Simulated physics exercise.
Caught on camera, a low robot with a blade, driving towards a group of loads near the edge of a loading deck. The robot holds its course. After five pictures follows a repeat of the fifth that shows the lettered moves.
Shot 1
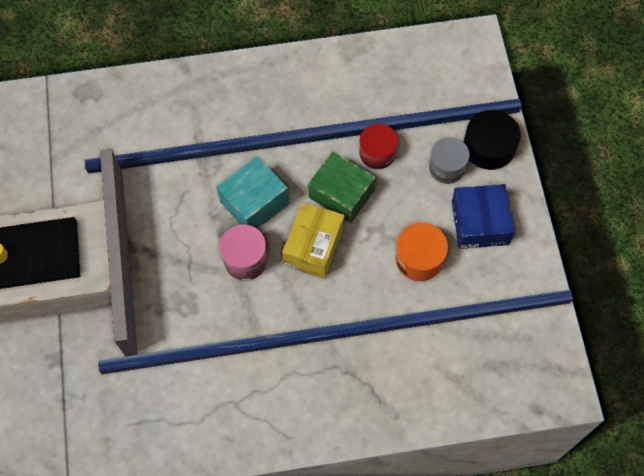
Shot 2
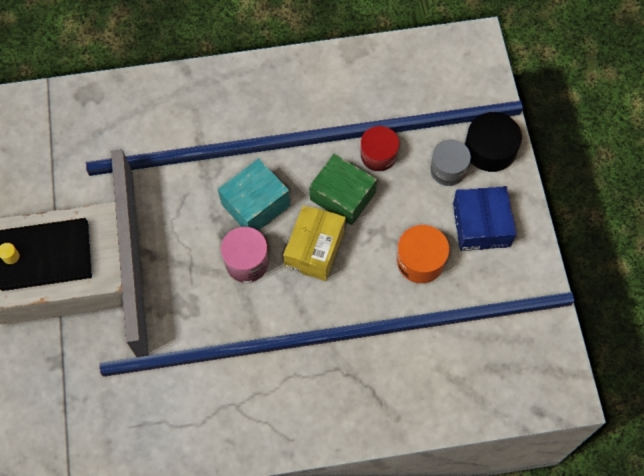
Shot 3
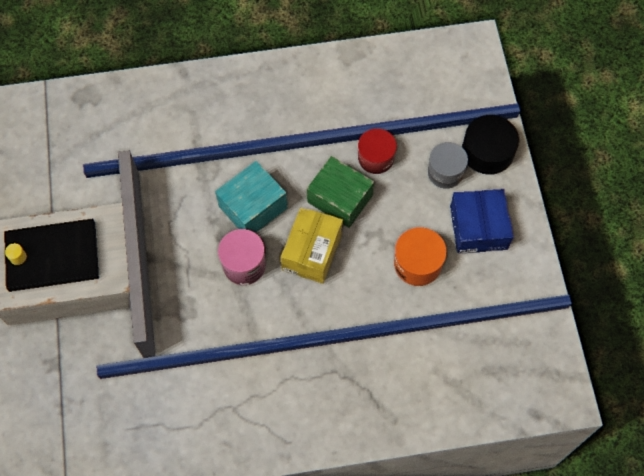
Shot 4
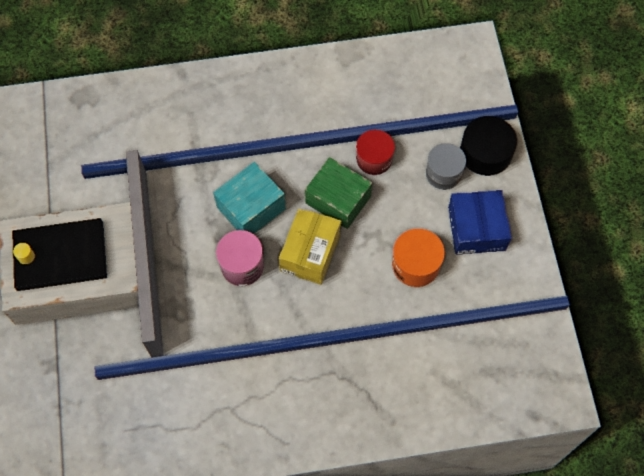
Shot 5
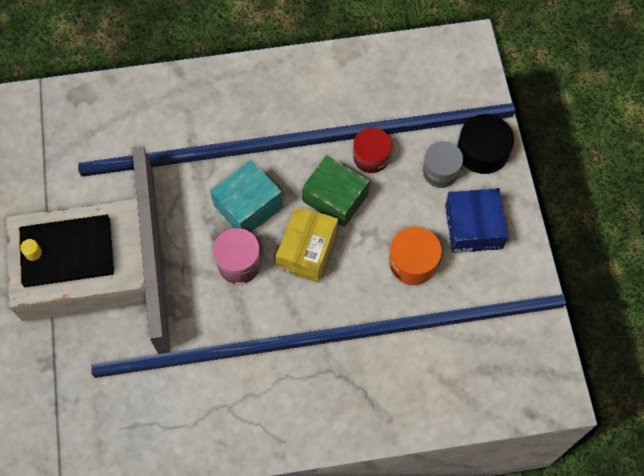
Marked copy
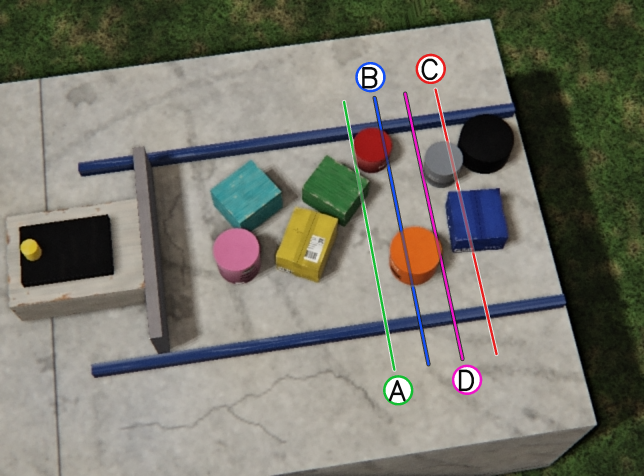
The clip opens on a pale, low robot with a wide grey blade at the left of a marble-like deck, facing colourful boxes and cylinders between two blue rails. The robot then creeps steadily right, narrowing the gap to the pink and teal items, while the loads stay in place, still untouched.
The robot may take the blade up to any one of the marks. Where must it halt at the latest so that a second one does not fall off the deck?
As far as mark B.
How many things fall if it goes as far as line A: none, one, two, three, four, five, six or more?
By then, none.
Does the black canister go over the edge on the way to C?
Yes.
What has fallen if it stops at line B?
It is the black canister.
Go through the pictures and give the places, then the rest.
In the first frame, blue box (483, 217); pink pail (244, 253); red pail (378, 147).
In the second frame, robot (51, 252); yellow parcel (315, 243).
In the third frame, robot (58, 253); black canister (490, 145).
In the fourth frame, robot (66, 252); orange pail (418, 258).
In the fifth frame, robot (73, 249); blue box (476, 221); pink pail (238, 257); red pail (372, 151).
On the marked copy, A at (368, 228); B at (400, 223); C at (464, 214); D at (432, 219).
Taking B. A third of the way, robot (165, 236); turquoise crate (275, 200); pink pail (272, 253).
Two thirds of the way, robot (257, 223); black canister (490, 142); grey pail (450, 159).
When it is over, robot (326, 213); black canister over the edge; grey pail (512, 160); one fallen.
As for the rest, A is within the limit but short; C drops four; D drops two.
